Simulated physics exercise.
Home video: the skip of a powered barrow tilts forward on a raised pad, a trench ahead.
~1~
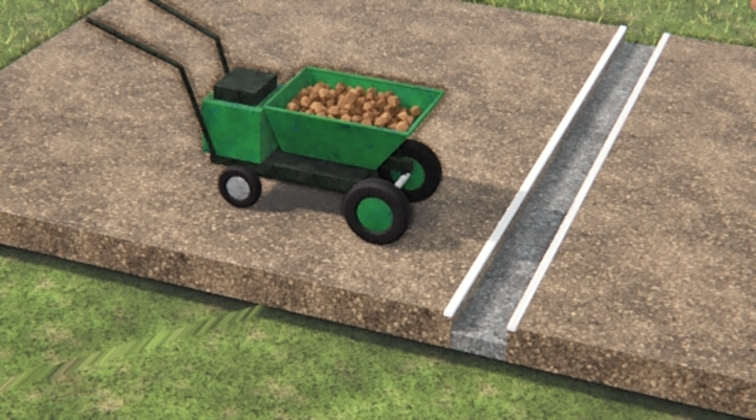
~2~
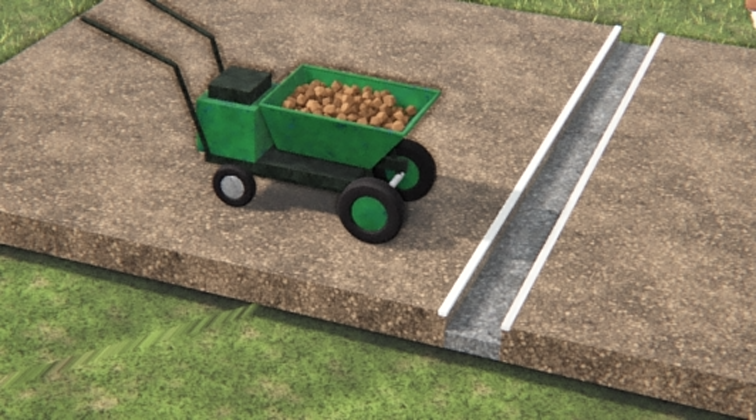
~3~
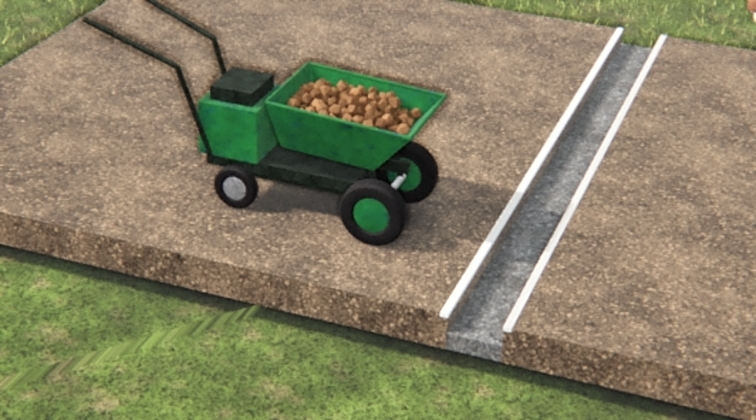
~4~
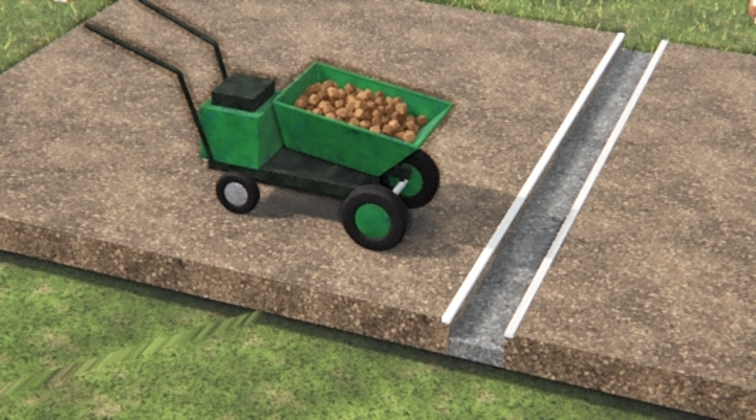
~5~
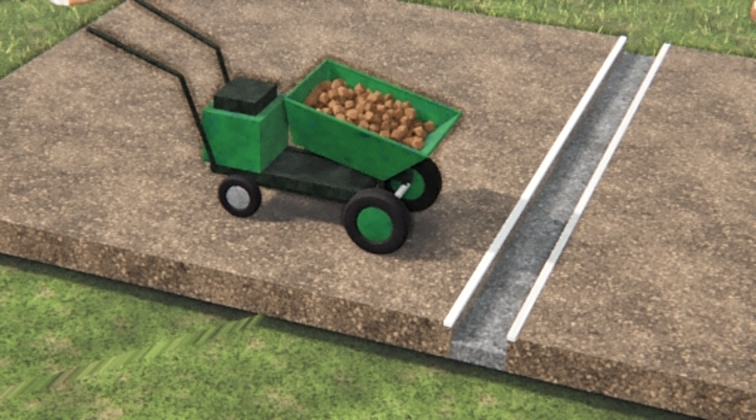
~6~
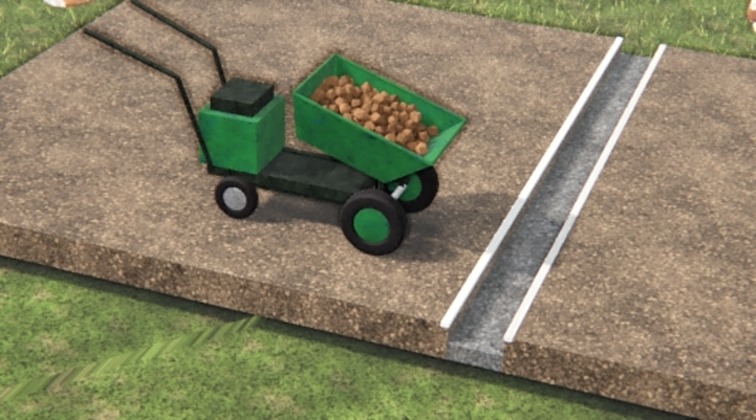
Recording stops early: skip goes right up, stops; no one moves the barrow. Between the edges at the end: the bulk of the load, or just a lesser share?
The bulk.
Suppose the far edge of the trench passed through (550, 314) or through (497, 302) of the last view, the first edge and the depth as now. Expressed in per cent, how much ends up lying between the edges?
First some 80, then 40 per cent.
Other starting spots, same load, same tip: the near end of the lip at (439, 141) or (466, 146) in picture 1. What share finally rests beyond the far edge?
Try 1 about 30 %, try 2 about 70 %.
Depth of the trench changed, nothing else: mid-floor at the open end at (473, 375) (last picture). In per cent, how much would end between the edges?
Something close to 90 per cent.
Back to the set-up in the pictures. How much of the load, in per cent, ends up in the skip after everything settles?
Around 20 in a hundred.
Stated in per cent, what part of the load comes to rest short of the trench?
I'd put it at around 5 percent.
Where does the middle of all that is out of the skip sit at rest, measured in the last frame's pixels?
Close to (517, 260) in the last view.
Soon after the last picture, skip tipped steeply; all in the skip.
A little later, skip tipped right over; about two thirds in the skip; a stray few short of the trench; about a third in or heaped over the trench; a stray few falling.
Later still, skip tipped right over; about a quarter in the skip; a small part short of the trench; about two thirds in or heaped over the trench; a small part beyond it.
At rest, skip tipped right over; about a quarter in the skip; a small part short of the trench; about two thirds in or heaped over the trench; a small part beyond it.
